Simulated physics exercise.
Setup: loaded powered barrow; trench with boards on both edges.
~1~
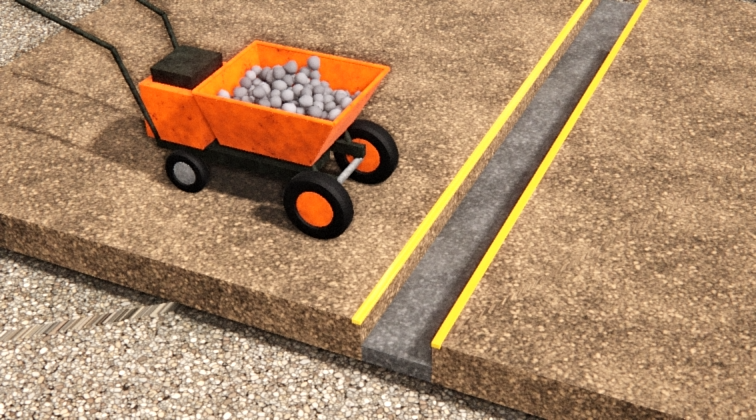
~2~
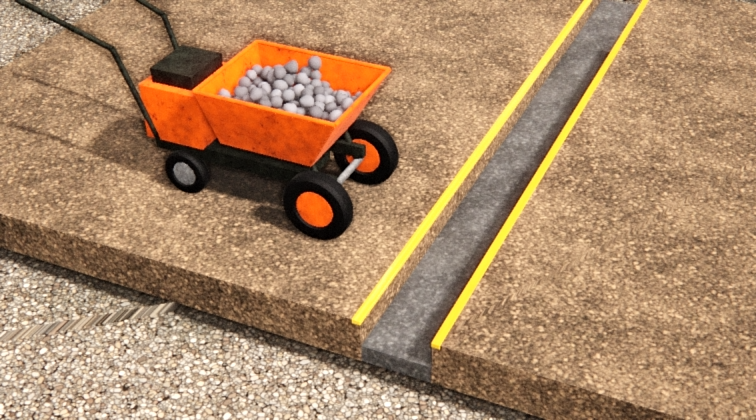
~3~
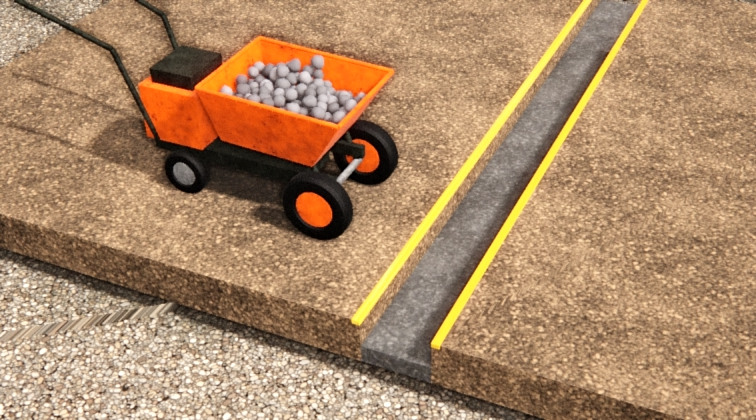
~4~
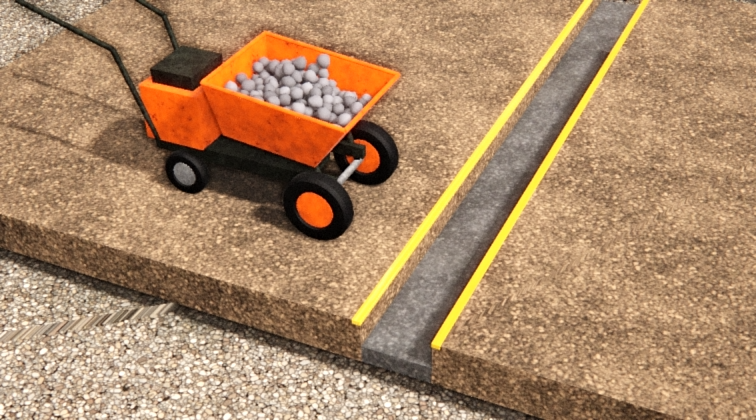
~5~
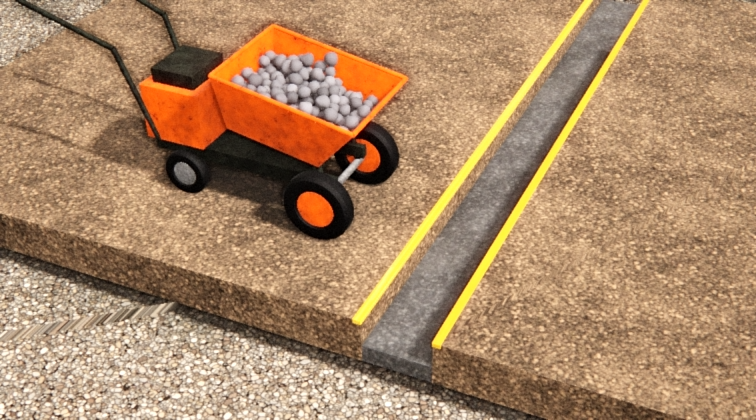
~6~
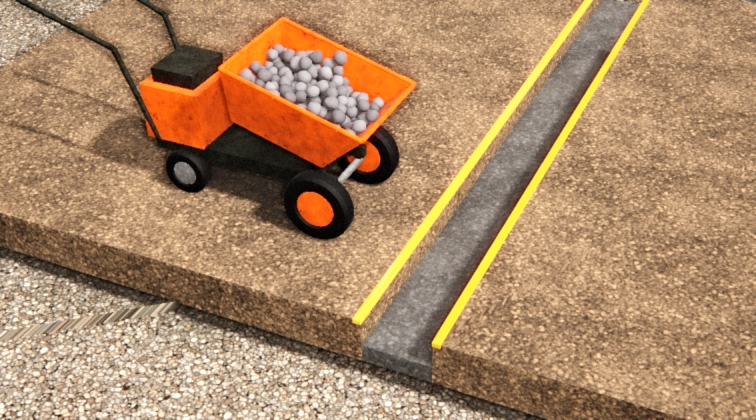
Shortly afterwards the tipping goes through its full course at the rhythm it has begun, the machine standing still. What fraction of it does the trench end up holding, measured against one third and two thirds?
Above the two-thirds line.
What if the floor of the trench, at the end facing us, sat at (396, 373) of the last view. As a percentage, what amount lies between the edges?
It comes to 100 per cent or so.
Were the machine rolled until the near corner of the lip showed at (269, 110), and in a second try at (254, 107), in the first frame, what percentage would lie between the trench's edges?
In order: 40 % and 20 %.
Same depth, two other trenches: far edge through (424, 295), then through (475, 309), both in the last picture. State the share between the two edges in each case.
Respectively, 40 % and 100 %.
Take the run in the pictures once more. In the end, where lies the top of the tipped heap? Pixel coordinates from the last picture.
About (455, 227).
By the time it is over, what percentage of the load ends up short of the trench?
Result: Close to 0 %.
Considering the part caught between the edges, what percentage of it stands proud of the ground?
About 25 per cent.
Just after the last frame, skip tipped steeply; every one in the skip.
A moment on, skip tipped right over; almost all in the skip; about a tenth in or heaped over the trench; just a few falling.
Further on, skip tipped right over; roughly a third in the skip; roughly two thirds in or heaped over the trench; about a tenth beyond it.
When it is over, skip tipped right over; just a few in the skip; almost all in or heaped over the trench; about a tenth beyond it.
